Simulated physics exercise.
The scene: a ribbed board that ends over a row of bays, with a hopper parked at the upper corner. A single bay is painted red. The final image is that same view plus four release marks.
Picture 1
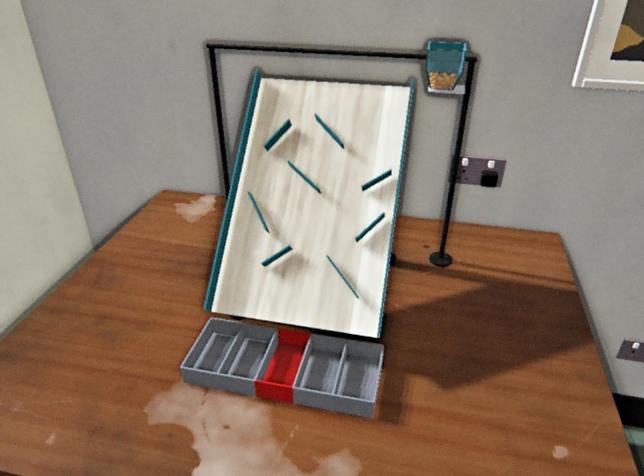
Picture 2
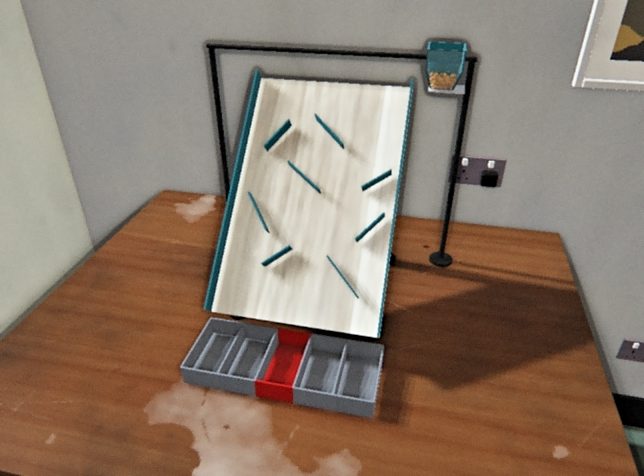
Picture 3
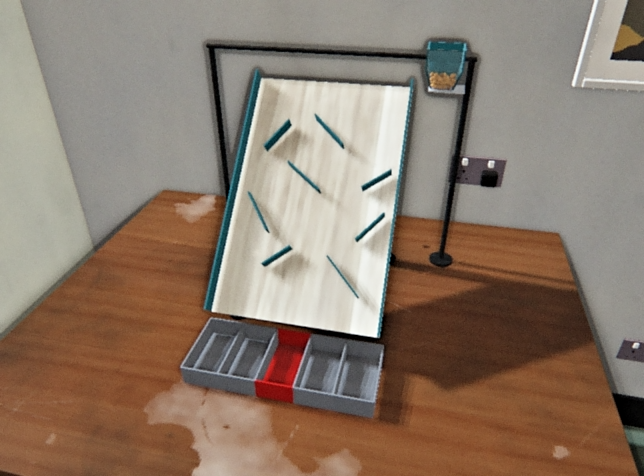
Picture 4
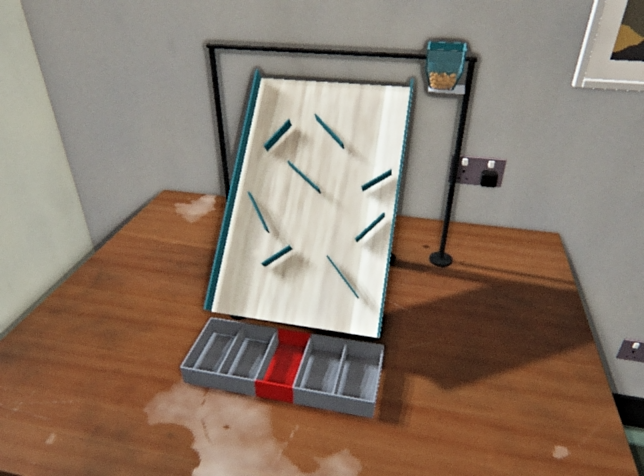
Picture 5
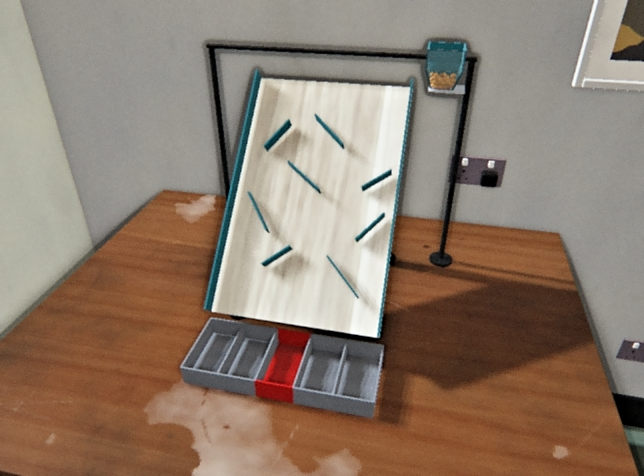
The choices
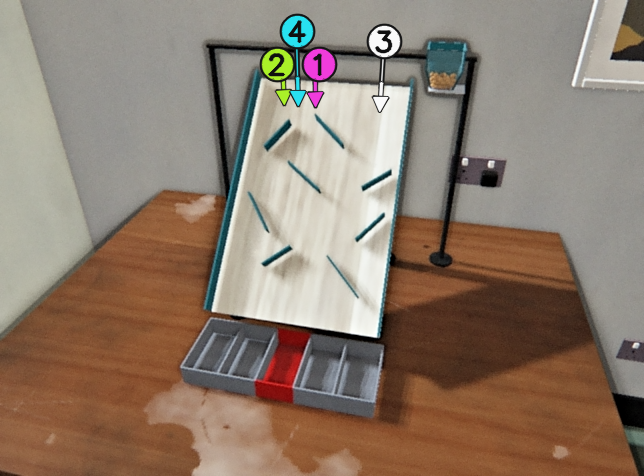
Nothing moves as a hopper sits beside a ribbed board above a row of bays.
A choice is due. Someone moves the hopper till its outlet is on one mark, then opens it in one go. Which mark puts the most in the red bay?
3 works best here.
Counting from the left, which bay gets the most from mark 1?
The fifth.
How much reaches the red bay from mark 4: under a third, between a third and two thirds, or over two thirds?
Under a third.
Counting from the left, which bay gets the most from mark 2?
The first from the left.
On the marked copy, mark 1 meets the board at (315, 101); mark 2 meets the board at (284, 99); mark 3 meets the board at (380, 106); mark 4 meets the board at (298, 100).
For mark 1, about a tenth in the red bay, roughly two thirds in other bays, roughly a quarter outside the box.
For mark 2, just a few in the red bay, roughly two thirds in other bays, roughly a quarter outside the box.
For mark 3, roughly a third in the red bay, roughly half in other bays, roughly a quarter outside the box.
For mark 4, just a few in the red bay, the larger part in other bays, roughly a quarter outside the box.
